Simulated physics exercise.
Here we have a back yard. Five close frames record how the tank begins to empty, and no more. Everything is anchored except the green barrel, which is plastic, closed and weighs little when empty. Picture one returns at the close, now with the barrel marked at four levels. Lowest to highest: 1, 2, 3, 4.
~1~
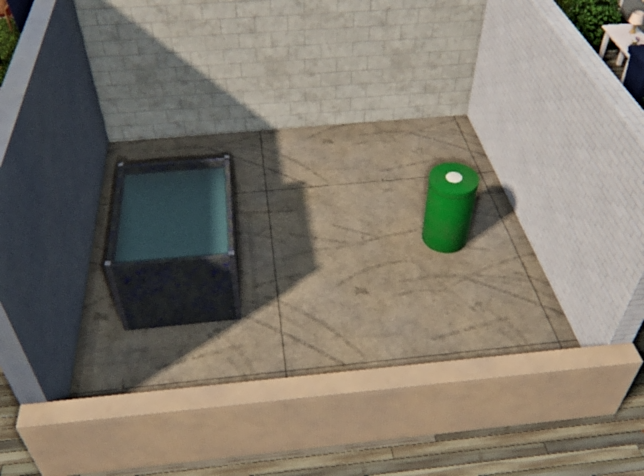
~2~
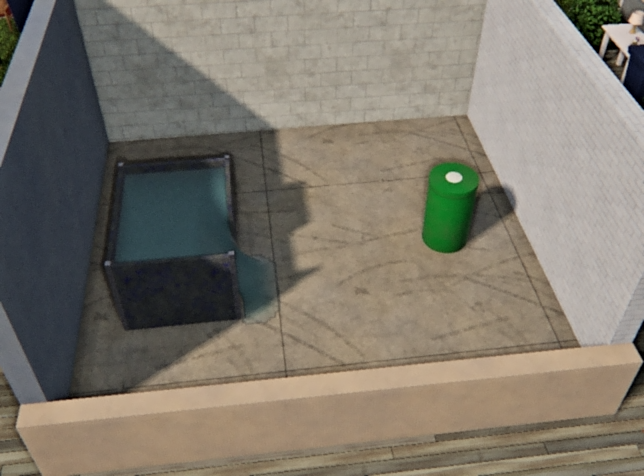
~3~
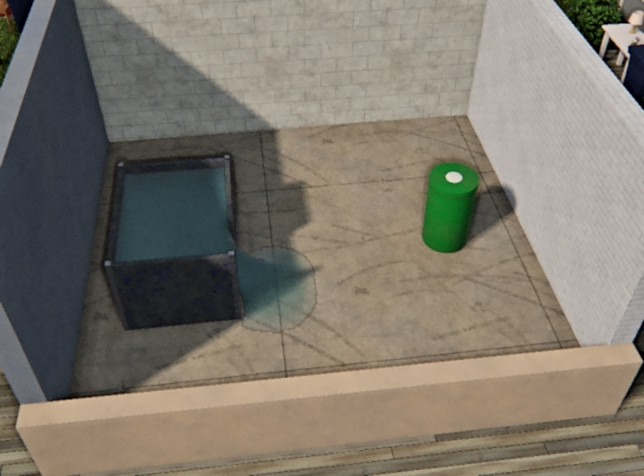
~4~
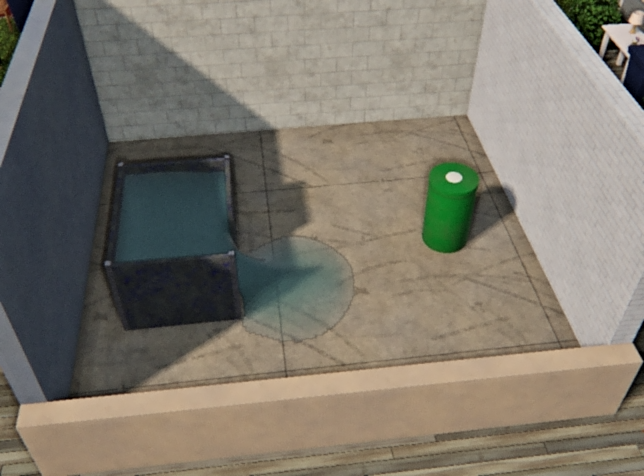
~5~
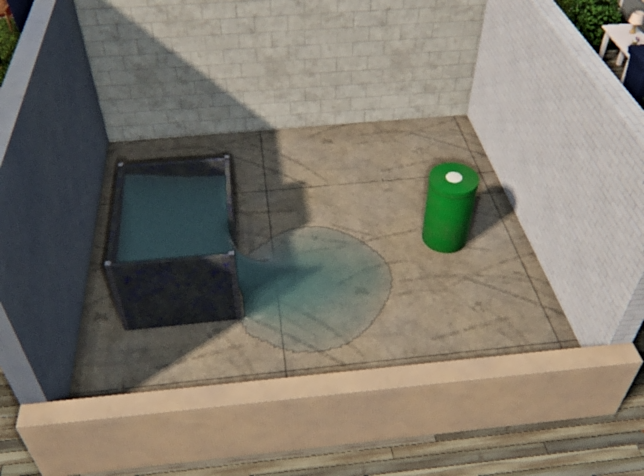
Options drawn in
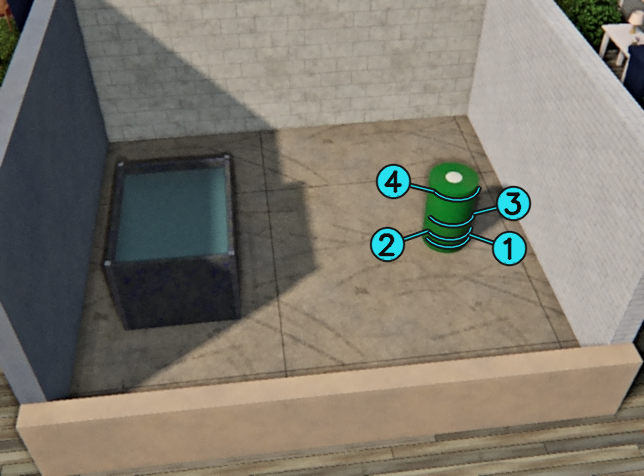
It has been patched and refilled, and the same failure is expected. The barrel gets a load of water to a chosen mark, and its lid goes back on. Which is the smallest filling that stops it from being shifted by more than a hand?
Go for 3.
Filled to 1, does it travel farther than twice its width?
Yes.
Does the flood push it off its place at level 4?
No.
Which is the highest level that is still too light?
It is 2.
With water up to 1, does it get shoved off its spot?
Yes.
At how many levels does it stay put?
Two of them.
In cyan, 1 at (452, 247); 2 at (453, 239); 3 at (456, 225); 4 at (460, 200); from the bottom up 1, 2, 3, 4.
If 1 is chosen, it is pushed about 6 times its own width away.
If 2 is chosen, it is pushed about half its own width away.
If 3 is chosen, it does not move.
If 4 is chosen, it does not move.
